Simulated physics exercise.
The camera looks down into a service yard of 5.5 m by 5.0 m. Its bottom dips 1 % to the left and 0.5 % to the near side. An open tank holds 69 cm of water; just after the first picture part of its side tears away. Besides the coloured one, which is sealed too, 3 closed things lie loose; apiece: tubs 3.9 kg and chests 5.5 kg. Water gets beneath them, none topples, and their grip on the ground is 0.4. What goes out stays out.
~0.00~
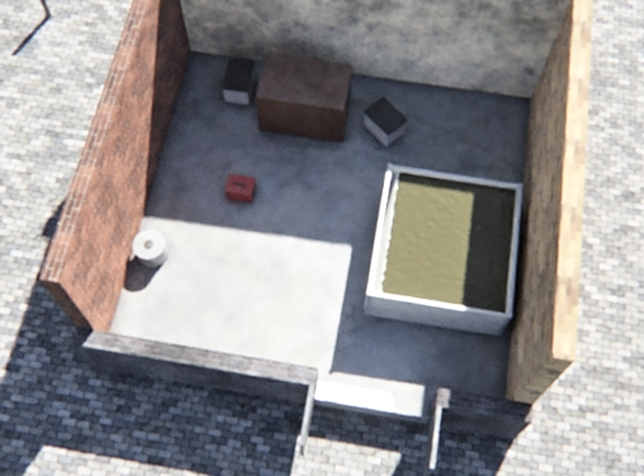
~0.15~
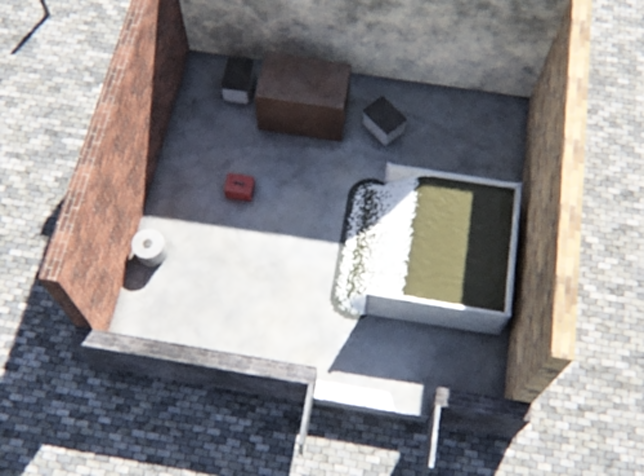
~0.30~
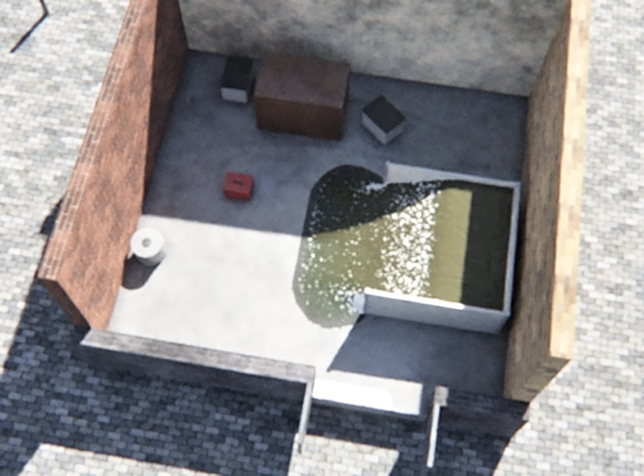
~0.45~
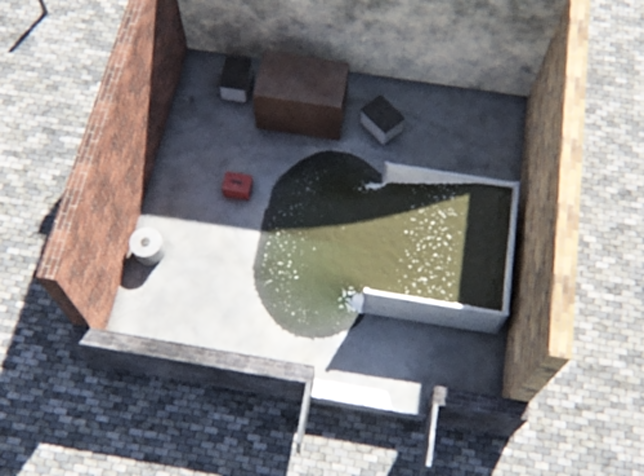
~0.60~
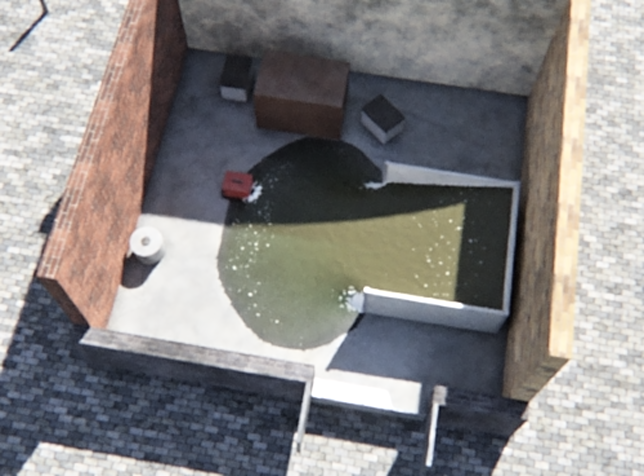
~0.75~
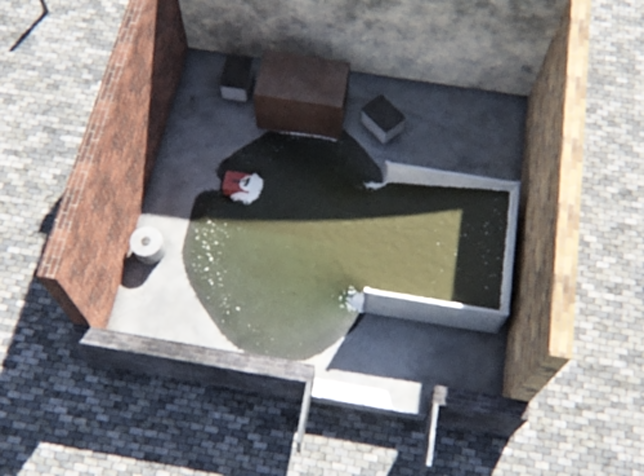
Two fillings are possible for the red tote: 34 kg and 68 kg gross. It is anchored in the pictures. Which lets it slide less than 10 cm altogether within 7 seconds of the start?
Verdict: Only the larger load is enough.
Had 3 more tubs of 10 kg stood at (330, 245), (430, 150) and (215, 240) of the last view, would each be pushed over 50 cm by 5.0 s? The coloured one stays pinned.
In that order: Over, short of it, more.
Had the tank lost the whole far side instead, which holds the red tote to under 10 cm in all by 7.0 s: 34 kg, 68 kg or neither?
In that case the lower weight is enough.
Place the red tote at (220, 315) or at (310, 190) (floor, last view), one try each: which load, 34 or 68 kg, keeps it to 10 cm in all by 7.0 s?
In that order: Only the larger holds; it takes the larger.
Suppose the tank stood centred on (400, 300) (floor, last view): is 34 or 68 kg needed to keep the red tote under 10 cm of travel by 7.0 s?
In that case only the higher weight holds it.
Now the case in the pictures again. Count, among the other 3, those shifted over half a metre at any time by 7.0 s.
3 of them.
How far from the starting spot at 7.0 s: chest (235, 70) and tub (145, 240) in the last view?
In that order: 400 cm, 250 cm.
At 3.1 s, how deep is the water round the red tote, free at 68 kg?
About 12 cm.
After 1.4 s the red tote would be 31 cm from its start with 34 kg and 0 cm from its start with 68 kg; 12 cm of water round it then.
After 3.1 s the red tote would be 96 cm from its start with 34 kg and 0 cm from its start with 68 kg; 12 cm of water round it then.
After 4.9 s the red tote would be 97 cm from its start with 34 kg and 0 cm from its start with 68 kg; 13 cm of water round it then.
After 7.0 s the red tote would be 97 cm from its start with 34 kg and 0 cm from its start with 68 kg; 9 cm of water round it then.
